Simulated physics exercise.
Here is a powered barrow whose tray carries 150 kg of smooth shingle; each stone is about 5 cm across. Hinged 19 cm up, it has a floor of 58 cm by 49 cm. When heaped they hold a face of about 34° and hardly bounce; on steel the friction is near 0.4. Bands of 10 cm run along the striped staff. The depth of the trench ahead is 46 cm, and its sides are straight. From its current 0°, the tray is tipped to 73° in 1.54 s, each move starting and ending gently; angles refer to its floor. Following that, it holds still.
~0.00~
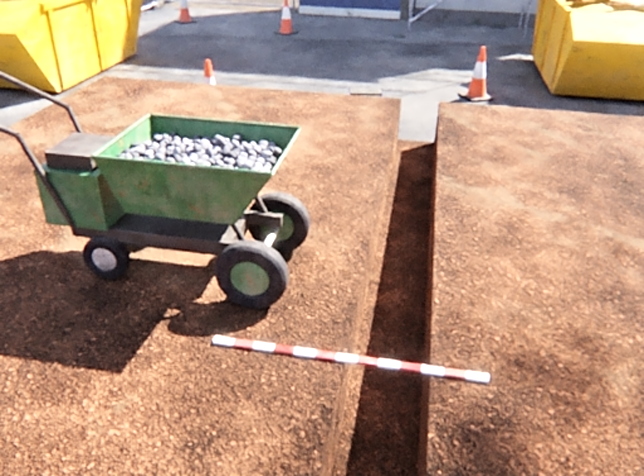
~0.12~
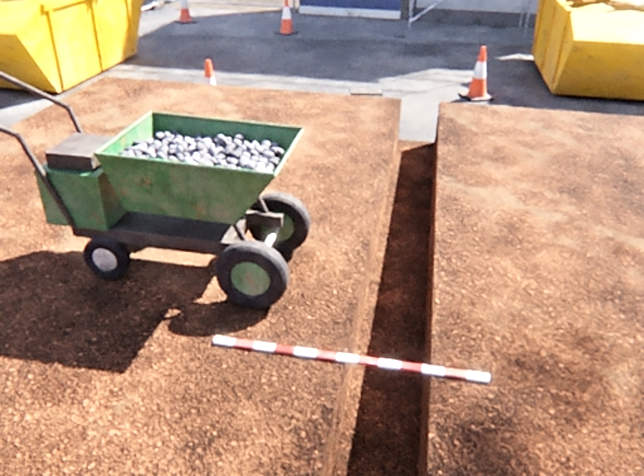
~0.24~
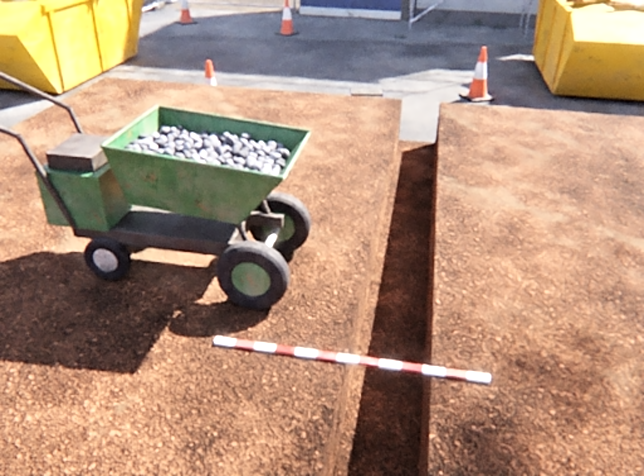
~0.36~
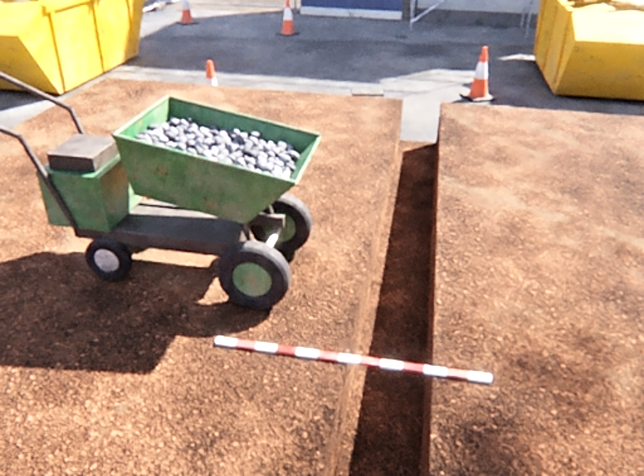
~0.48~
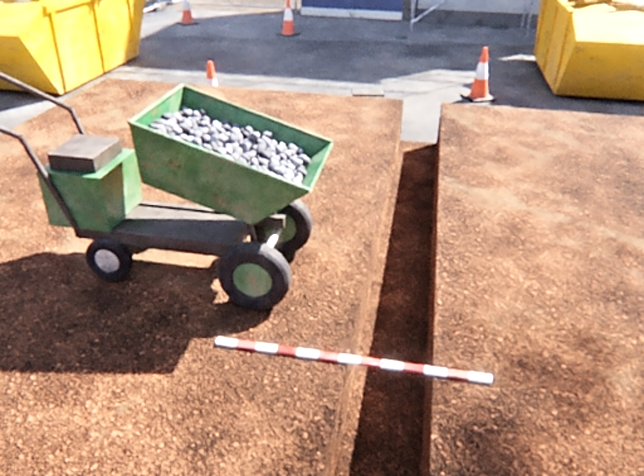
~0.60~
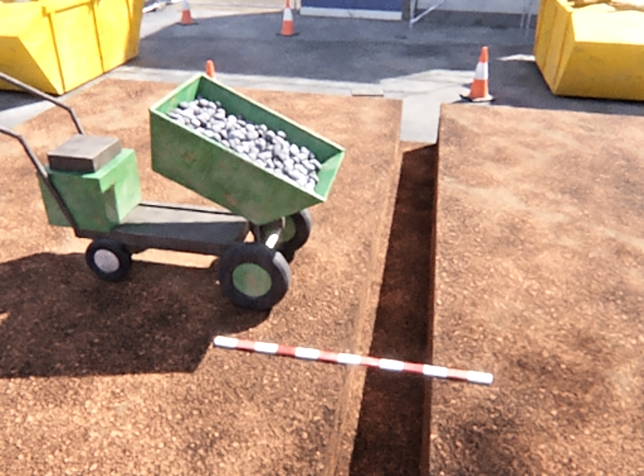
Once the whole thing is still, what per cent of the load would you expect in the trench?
I would expect about 83 per cent.
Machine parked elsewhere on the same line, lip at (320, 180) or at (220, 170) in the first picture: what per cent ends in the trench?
I'd expect some 30 per cent, then some 95.
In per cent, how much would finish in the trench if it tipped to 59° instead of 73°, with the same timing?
Around 65 per cent would finish in the trench.
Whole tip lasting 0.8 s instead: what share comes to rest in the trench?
65 %.
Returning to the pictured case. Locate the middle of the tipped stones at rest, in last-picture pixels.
Roughly at pixel (406, 345).
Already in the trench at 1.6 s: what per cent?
Around 45 per cent of it, at that instant.
After 1.2 s the floor is at 62°; 99 % in the tray, 1 % in the trench; the foremost stones are at (384, 233).
After 1.6 s the floor is at 73°; 42 % in the tray, 46 % in the trench, 12 % past the trench; the foremost stones are at (495, 309).
After 2.0 s the floor is at 73°; 17 % in the tray, 66 % in the trench, 17 % past the trench; the foremost stones are at (567, 311).
After 3.9 s the floor is at 73°; 0 % in the tray, 83 % in the trench, 17 % past the trench; the foremost stones are at (604, 309).
